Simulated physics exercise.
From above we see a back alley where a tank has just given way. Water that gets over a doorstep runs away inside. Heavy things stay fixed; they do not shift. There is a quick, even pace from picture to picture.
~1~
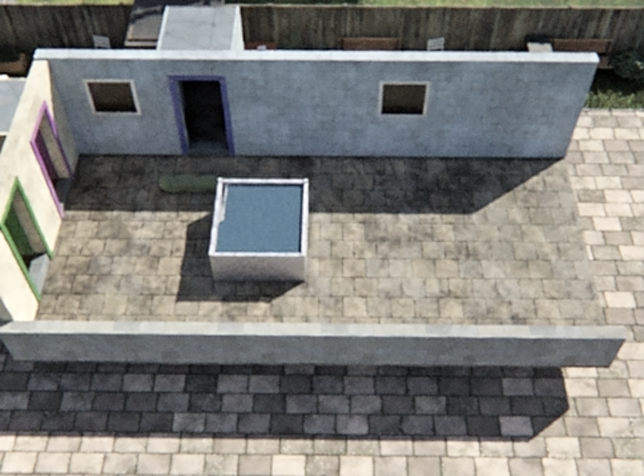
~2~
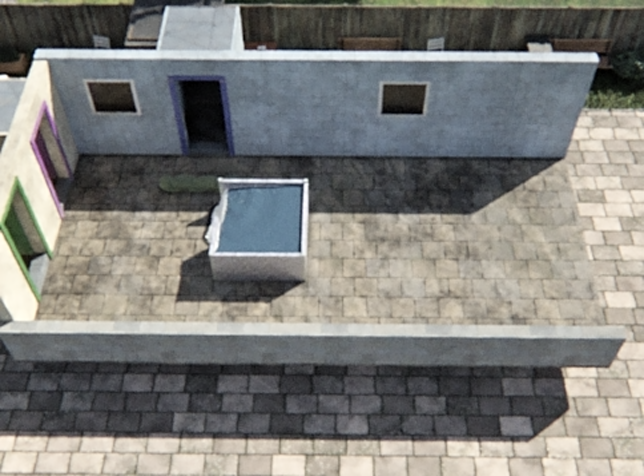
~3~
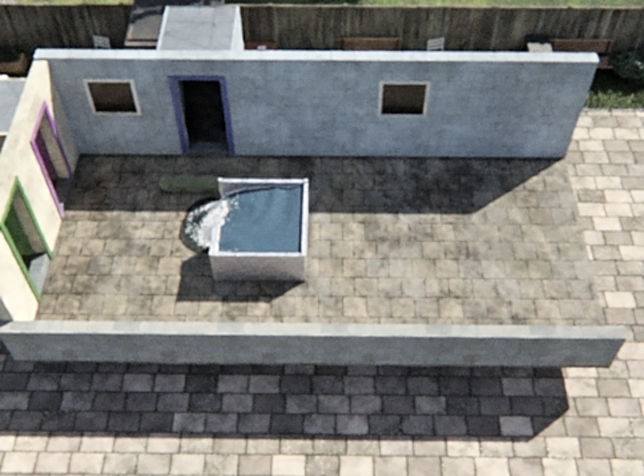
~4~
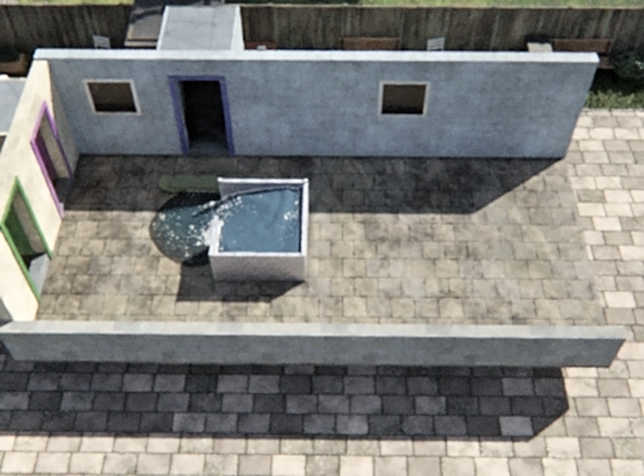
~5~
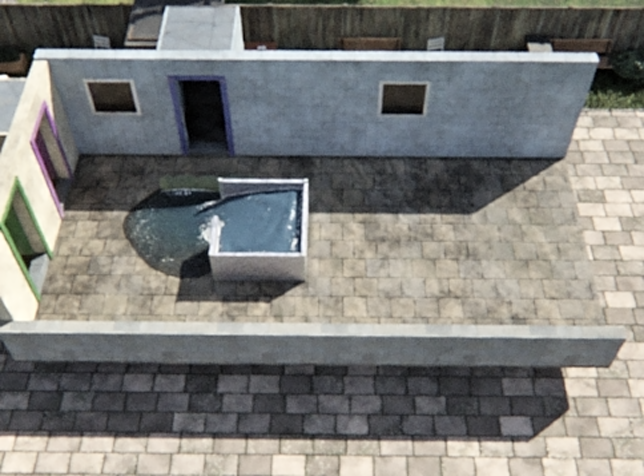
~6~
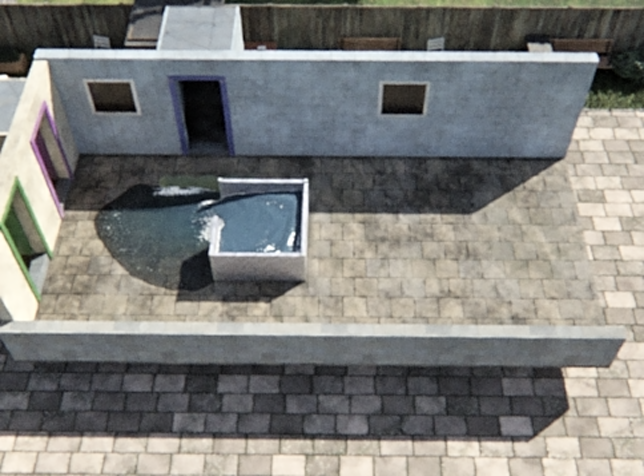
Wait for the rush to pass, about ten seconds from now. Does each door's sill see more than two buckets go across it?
The sill of the green door does not. The sill of the blue door does not. The sill of the purple door does.
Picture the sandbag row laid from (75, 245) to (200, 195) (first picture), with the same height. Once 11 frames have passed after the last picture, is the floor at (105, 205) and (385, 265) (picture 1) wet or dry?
The first spot is soaked, the second untouched.
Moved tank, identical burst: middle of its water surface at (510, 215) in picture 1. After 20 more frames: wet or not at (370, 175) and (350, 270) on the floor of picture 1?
Soaked, soaked.
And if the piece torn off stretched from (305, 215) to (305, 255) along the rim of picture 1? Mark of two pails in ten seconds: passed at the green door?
So green comes in lower.
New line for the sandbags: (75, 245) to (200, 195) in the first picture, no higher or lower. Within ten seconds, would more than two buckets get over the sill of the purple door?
Purple falls short.
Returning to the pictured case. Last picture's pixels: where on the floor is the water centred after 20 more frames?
I'd say around (161, 238).
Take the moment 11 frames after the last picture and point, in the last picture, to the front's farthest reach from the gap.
Close to (28, 342), I think.
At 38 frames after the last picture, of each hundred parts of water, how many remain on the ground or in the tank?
Some 92 per cent.
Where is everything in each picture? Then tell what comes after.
The water tank at (261, 219) is whole and still, in the first picture.
The front is at a hidden place, out from the gap at (223, 217), in the second picture.
Water pours out at (223, 218) and has run to (188, 244), in the third picture.
The front is at (154, 232), out from the gap at (223, 218), in the fourth picture.
The front is at (130, 218), out from the gap at (223, 218), in the fifth picture.
Water pours out at (223, 218) and has run to (101, 215), in the sixth picture.
A moment on, water covers 20 % of the floor; the green door wet at the sill, nothing in, the blue door not reached, the purple door under two buckets in.
Next, water covers 25 % of the floor; the green door wet at the sill, nothing in, the blue door not reached, the purple door far over two buckets in.
Then, water covers 30 % of the floor; the green door wet at the sill, nothing in, the blue door wet at the sill, nothing in, the purple door far over two buckets in.
Later, water covers 55 % of the floor; the green door wet at the sill, nothing in, the blue door wet at the sill, nothing in, the purple door far over two buckets in.
In the end, water covers 90 % of the floor; the green door wet at the sill, nothing in, the blue door wet at the sill, nothing in, the purple door far over two buckets in.
